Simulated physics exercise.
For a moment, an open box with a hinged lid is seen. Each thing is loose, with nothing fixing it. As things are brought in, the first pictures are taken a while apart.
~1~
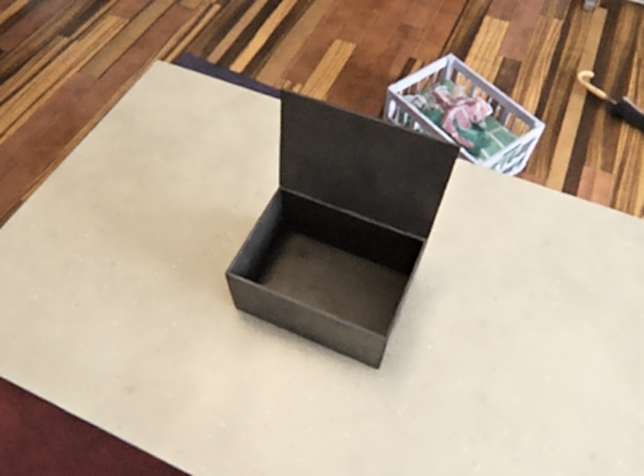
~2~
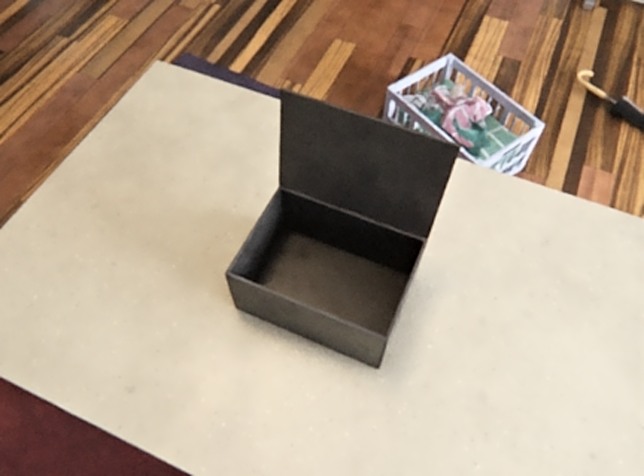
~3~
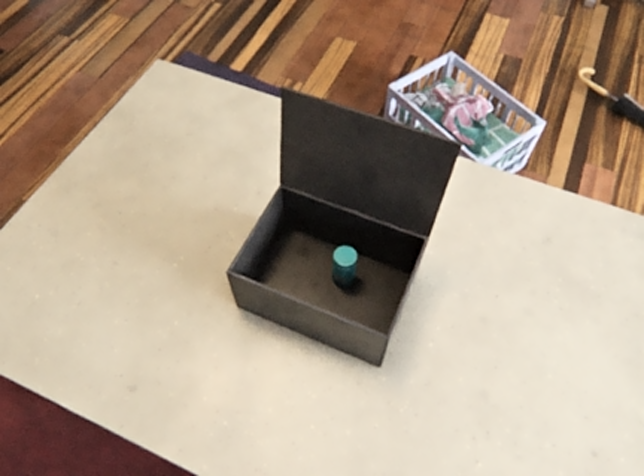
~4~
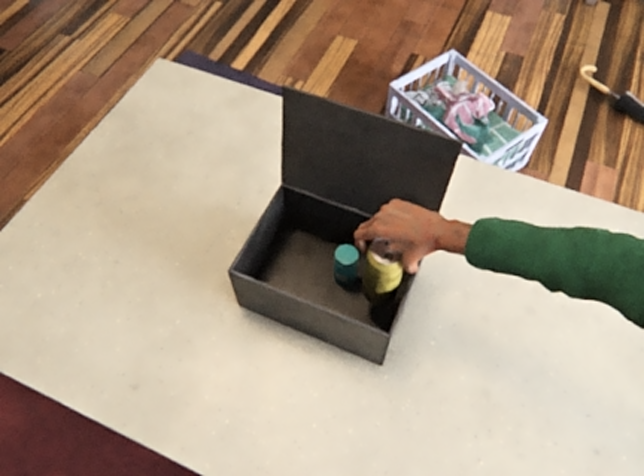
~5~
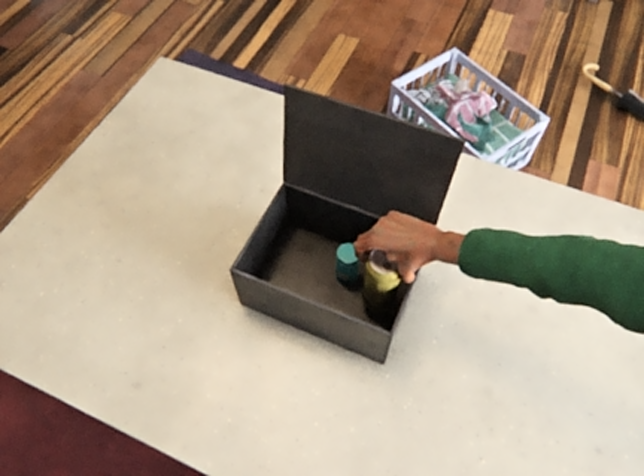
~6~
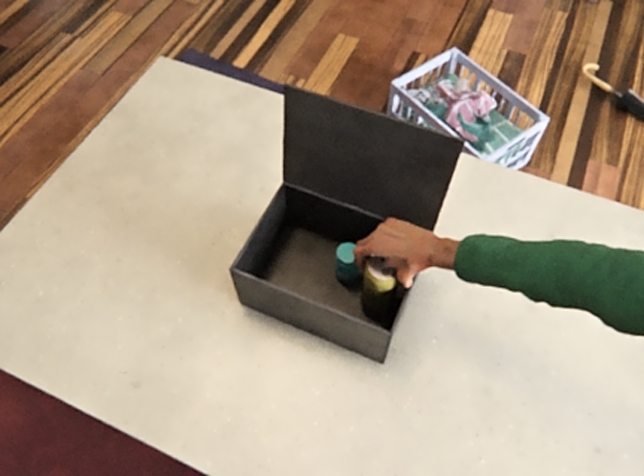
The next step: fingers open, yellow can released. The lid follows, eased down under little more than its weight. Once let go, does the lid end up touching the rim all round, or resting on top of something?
The lid ends up resting on top of something.
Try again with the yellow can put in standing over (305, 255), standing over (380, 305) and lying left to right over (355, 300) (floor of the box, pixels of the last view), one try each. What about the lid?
First, it stays ajar; second, it stays ajar; third, it shuts flat.
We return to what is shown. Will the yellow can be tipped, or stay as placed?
Simply put, the yellow can remains unturned.
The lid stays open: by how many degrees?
The answer is about 18 degrees.
Then, 1.50 s later than the last frame, lid 73° above the rim.
Then, 1.80 s later than the last frame, lid 35° above the rim.
When it is over, lid 18° above the rim; both as before. End places, in pixels of the last picture, yellow can near (380, 286).
